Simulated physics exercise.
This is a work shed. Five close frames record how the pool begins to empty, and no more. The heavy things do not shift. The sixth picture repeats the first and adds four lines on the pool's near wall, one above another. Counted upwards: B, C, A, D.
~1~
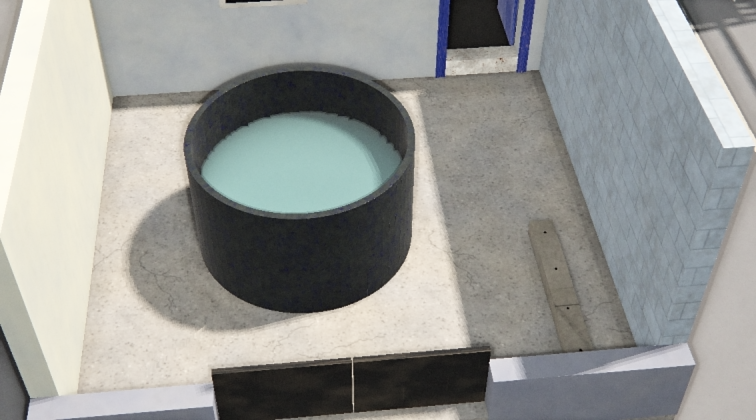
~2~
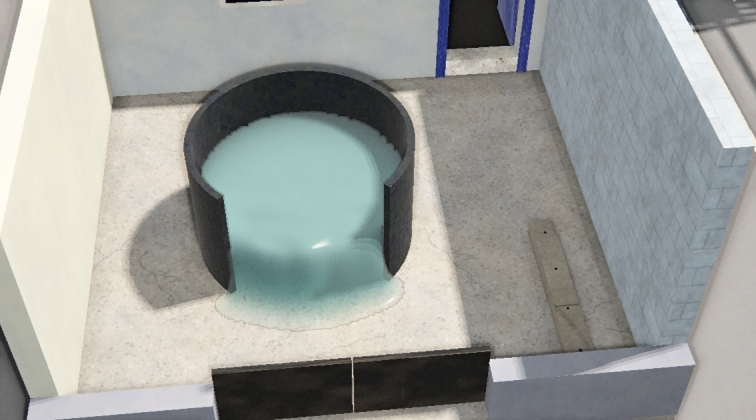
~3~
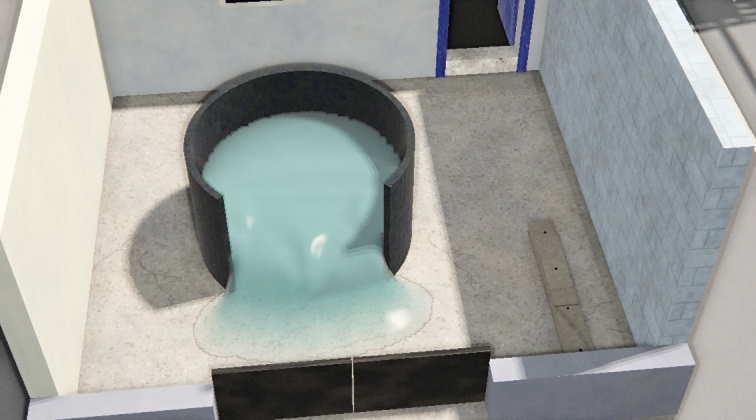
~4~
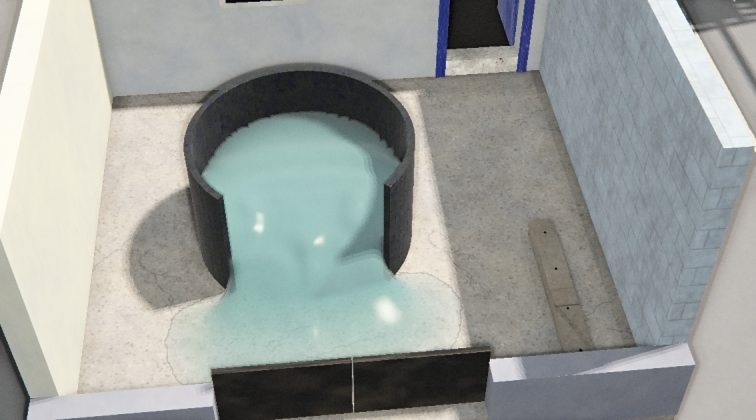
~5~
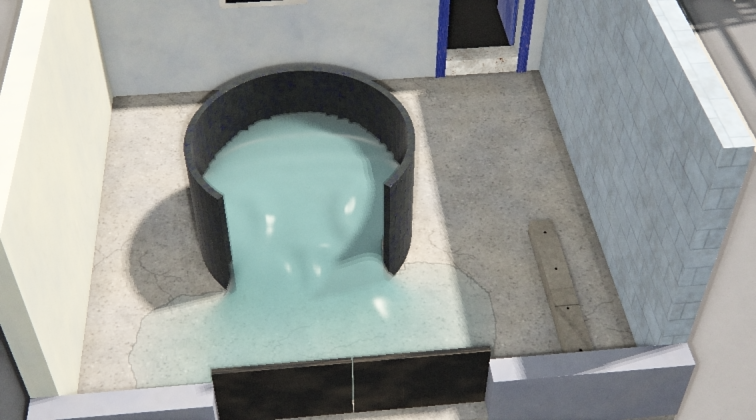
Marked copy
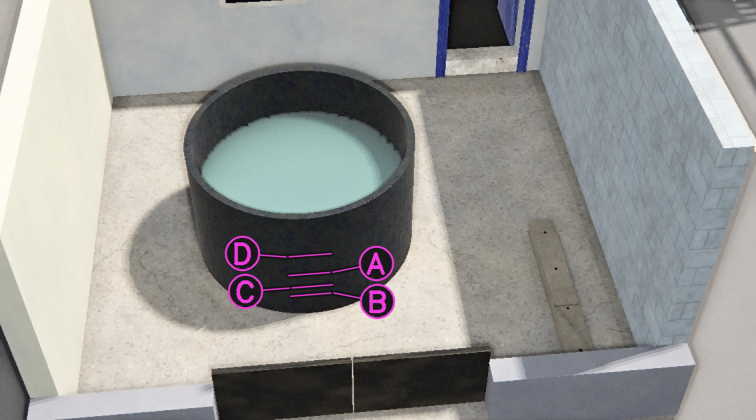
Pale teal water rests in a round black tank inside a walled shed yard, seen from above by a camera that stays still. A blue-framed doorway stands at the back right, cream and pale blue walls flank the floor, and a dark gate closes the front. The tank's front section disappears, and water pours through the gap, spreading forward to the gate and sideways across the floor.
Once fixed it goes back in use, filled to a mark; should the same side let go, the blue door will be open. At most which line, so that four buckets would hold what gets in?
Use mark D.
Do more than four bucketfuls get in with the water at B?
No, that is safe.
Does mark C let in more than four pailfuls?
No, not at all.
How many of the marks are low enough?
All of the four.
In magenta, A at (310, 273); B at (311, 294); C at (311, 286); D at (309, 255); from the bottom up B, C, A, D.
With A, nothing gets over.
With B, nothing gets over.
With C, nothing gets over.
With D, a splash gets over, under a bucket.
